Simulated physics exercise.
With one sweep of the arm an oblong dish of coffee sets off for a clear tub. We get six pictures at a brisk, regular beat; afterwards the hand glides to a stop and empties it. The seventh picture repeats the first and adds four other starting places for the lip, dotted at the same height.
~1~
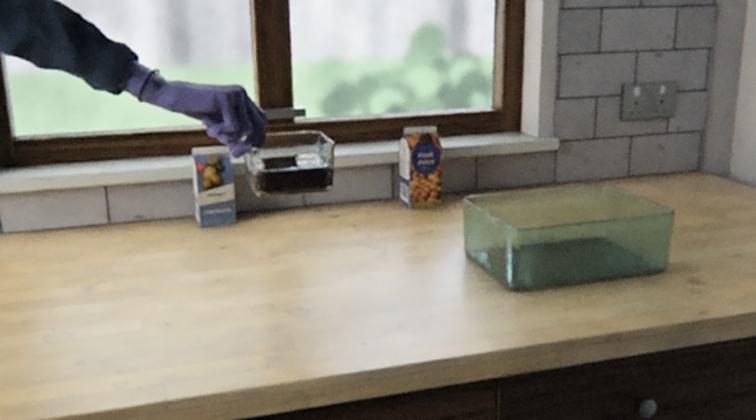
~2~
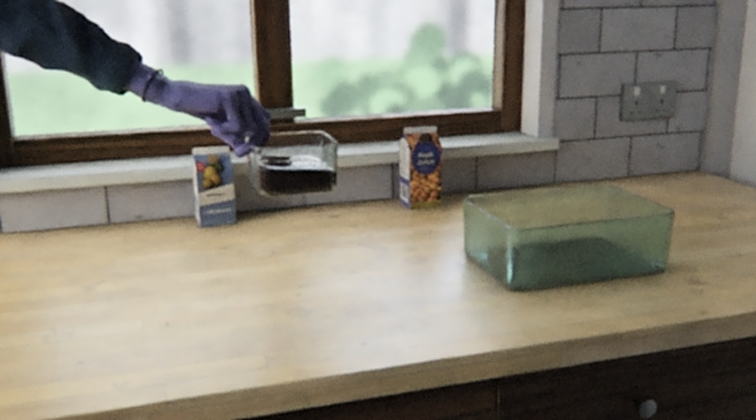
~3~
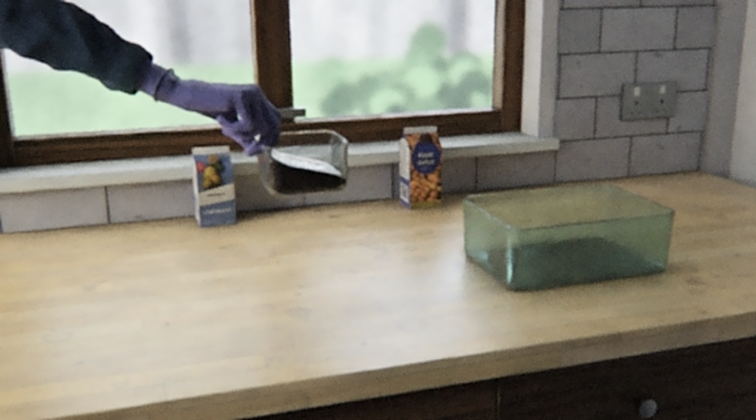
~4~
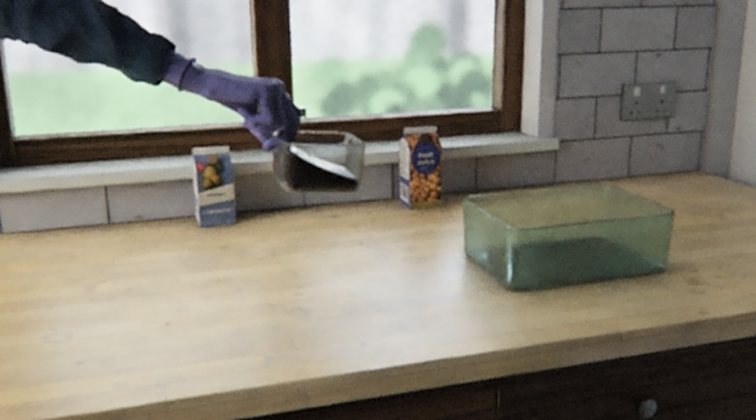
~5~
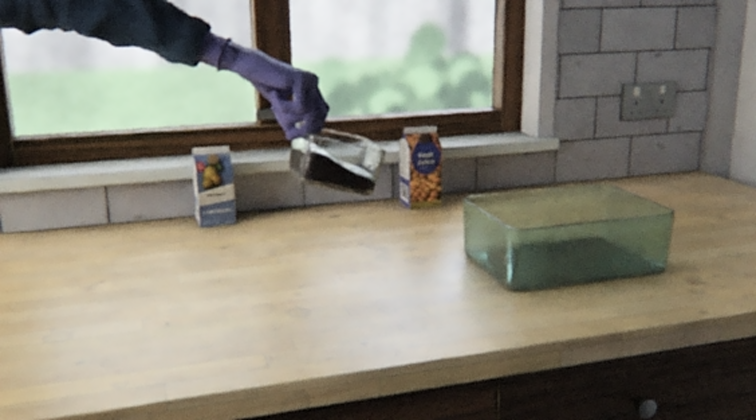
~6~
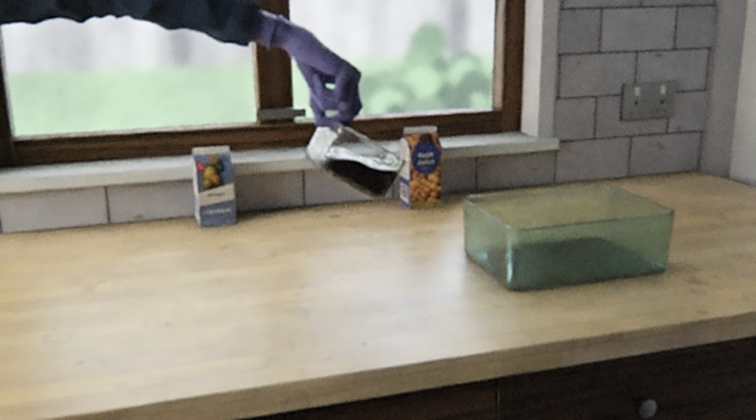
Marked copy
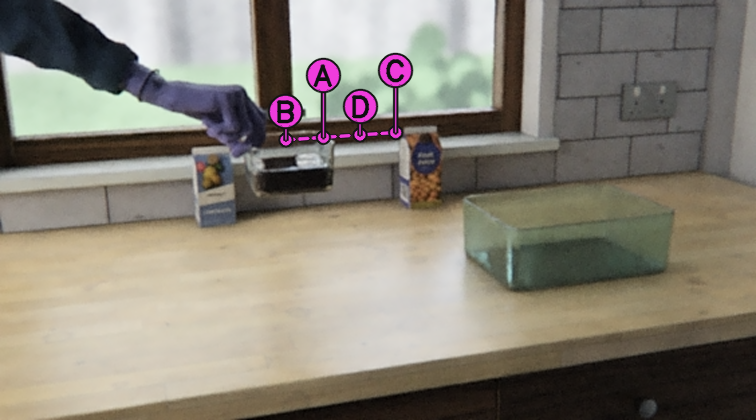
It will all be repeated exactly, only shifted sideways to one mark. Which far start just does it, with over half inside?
Go for D.
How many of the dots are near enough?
Two of the four.
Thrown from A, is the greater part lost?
Yes, that goes wrong.
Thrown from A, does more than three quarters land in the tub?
No, less.
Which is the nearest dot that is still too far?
A.
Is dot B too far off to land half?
Yes.
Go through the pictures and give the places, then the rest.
Upright, lip at (325, 137); tub from (506, 290) to (664, 270); nothing has left yet.
Upright, lip at (329, 137); nothing has left yet.
Upright, lip at (339, 136); nothing has left yet.
Tipped about 5°, lip at (355, 138); nothing has left yet.
Tipped about 16°, lip at (376, 145); nothing has left yet.
Tipped about 32°, lip at (396, 155); nothing has left yet.
On the marked copy, A at (323, 137); B at (285, 139); C at (395, 132); D at (360, 134).
With A, about 24 % lands in the tub, 73 % falls short and 3 % goes beside or beyond.
With B, about 0 % lands in the tub, 98 % falls short.
With C, about 89 % lands in the tub, 6 % falls short and 5 % goes beside or beyond.
With D, about 73 % lands in the tub, 23 % falls short and 4 % goes beside or beyond.
